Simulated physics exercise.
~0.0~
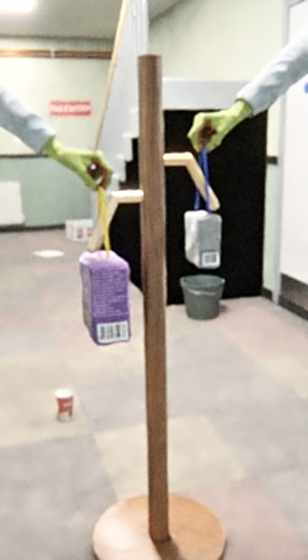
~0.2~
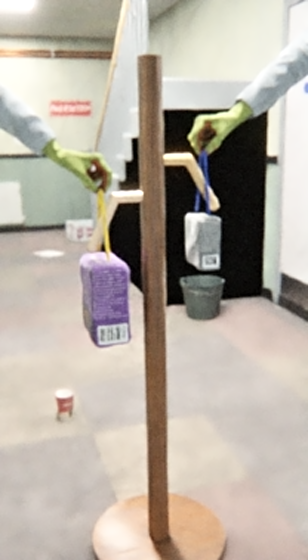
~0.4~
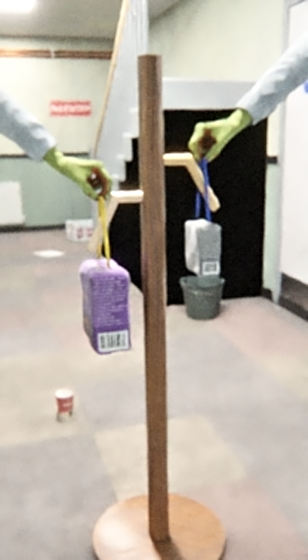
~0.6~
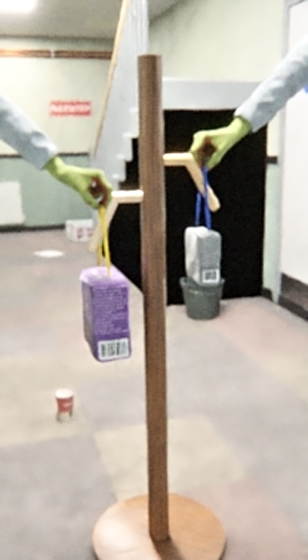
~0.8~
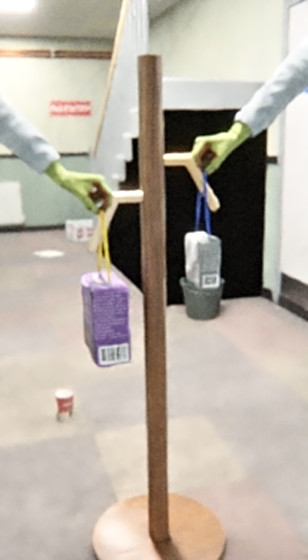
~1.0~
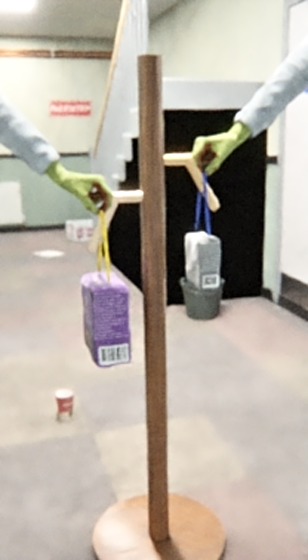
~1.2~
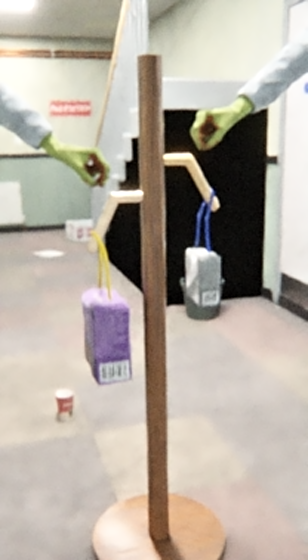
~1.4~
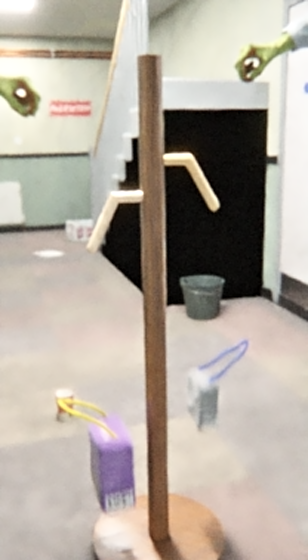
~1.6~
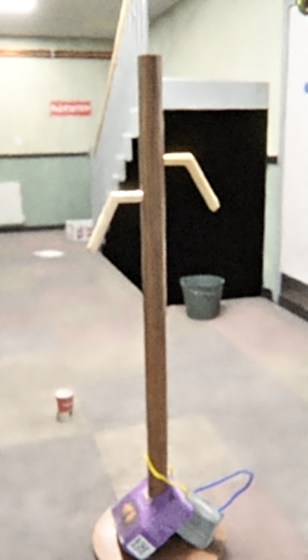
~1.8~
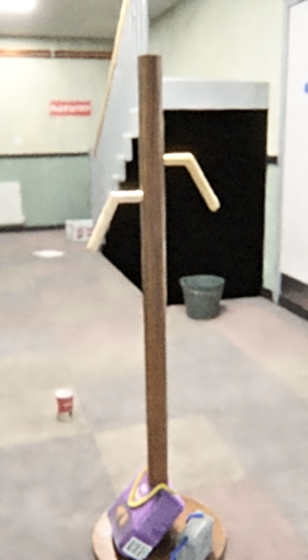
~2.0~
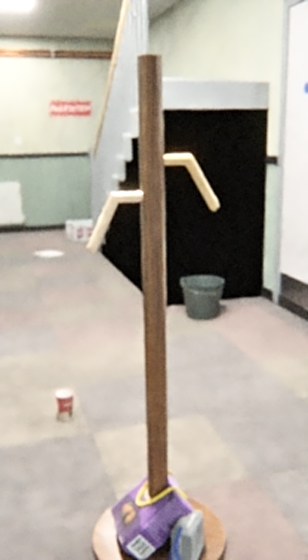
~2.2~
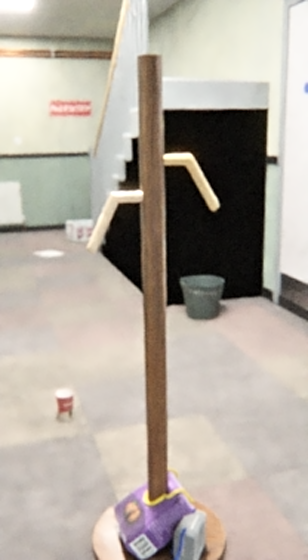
A purple package and a smaller grey one, held by green-gloved hands, are lowered by their loops at the pegs of a wooden stand. The hands let go and withdraw, both packages slide off and drop, and they come to rest at the stand's base, the purple one leaning.
